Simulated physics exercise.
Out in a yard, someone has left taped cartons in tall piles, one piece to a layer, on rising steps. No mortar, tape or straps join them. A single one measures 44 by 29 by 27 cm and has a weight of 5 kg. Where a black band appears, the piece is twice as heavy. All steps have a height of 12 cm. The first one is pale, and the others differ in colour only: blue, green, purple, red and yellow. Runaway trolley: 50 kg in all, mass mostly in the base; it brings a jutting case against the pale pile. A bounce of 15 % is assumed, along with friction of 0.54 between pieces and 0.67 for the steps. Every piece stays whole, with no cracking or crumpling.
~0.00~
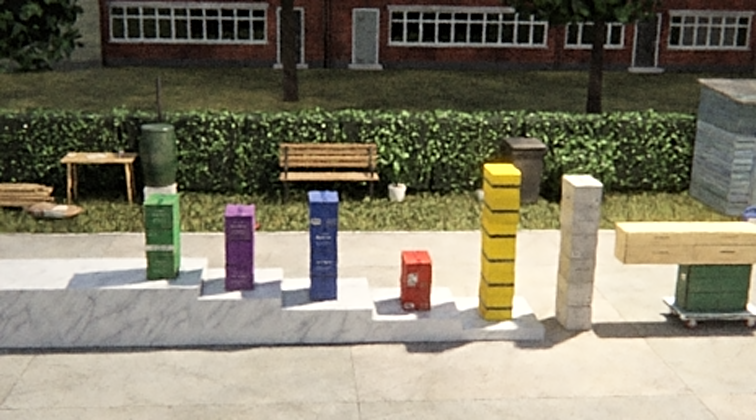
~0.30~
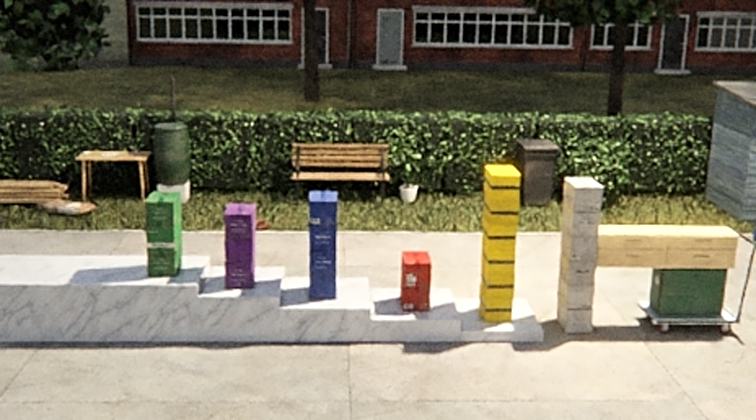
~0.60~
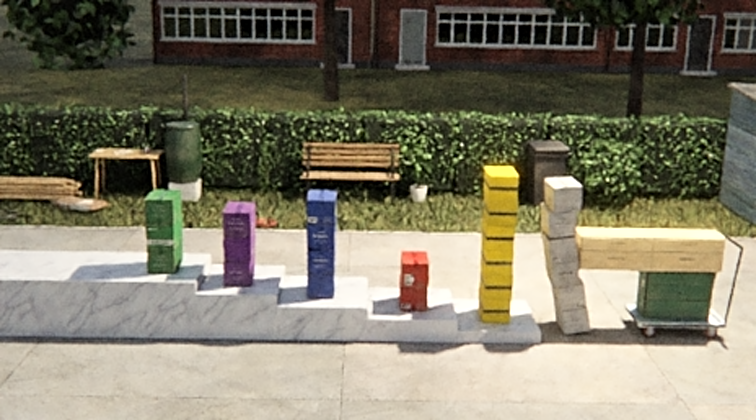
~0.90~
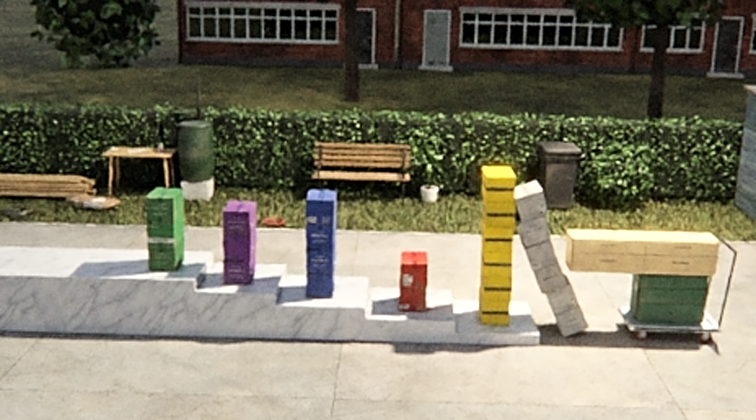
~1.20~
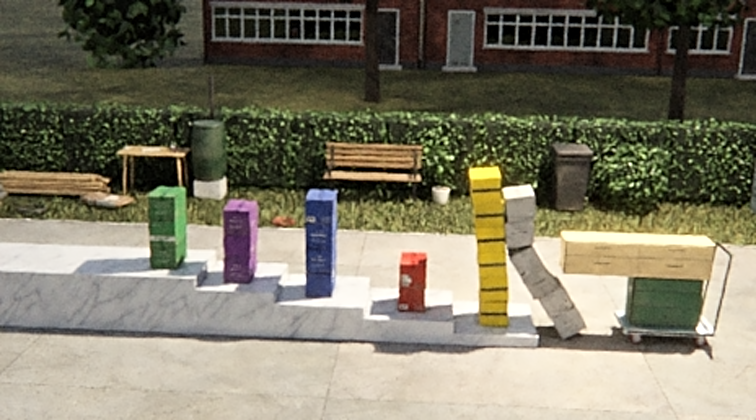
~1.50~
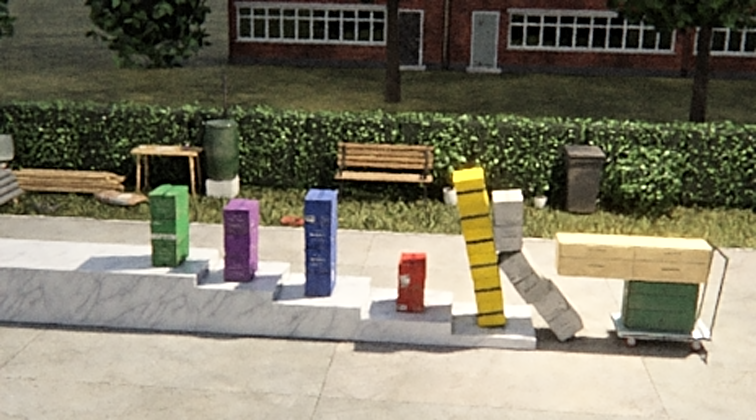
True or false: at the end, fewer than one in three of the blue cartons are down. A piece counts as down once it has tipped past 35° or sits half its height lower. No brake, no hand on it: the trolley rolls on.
True.
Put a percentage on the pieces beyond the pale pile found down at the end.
Around 40 %.
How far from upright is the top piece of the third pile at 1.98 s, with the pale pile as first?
About 0 degrees from upright.
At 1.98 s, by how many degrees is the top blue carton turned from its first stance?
Some 0°.
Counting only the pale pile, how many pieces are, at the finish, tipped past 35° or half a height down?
In total, 6 of the pale pieces.
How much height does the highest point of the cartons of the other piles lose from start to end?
30 cm.
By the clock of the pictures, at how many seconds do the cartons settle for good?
At roughly 3.5 seconds.
After 1.72 s, 4 of the pale pile down; none of the 4 blue cartons down (0 of 18 in all colours); top blue carton unmoved; top yellow carton leaning 17°.
After 1.98 s, 6 of the pale pile down; none of the 4 blue cartons down (1 of 18 in all colours); top blue carton unmoved; top yellow carton leaning 32°, 16 cm lower.
After 2.22 s, 6 of the pale pile down; none of the 4 blue cartons down (6 of 18 in all colours); top blue carton unmoved; top yellow carton leaning 69°, 54 cm lower.
After 2.56 s, 6 of the pale pile down; none of the 4 blue cartons down (7 of 18 in all colours); top blue carton shifted 9 cm; top yellow carton on its side.
At rest (3.8 s), 6 of the pale pile down; none of the 4 blue cartons down (7 of 18 in all colours); top blue carton shifted 11 cm; top yellow carton on its side. That is 0 per cent. As the last picture would show them, middles, top blue carton near (311, 206), top yellow carton near (340, 280).
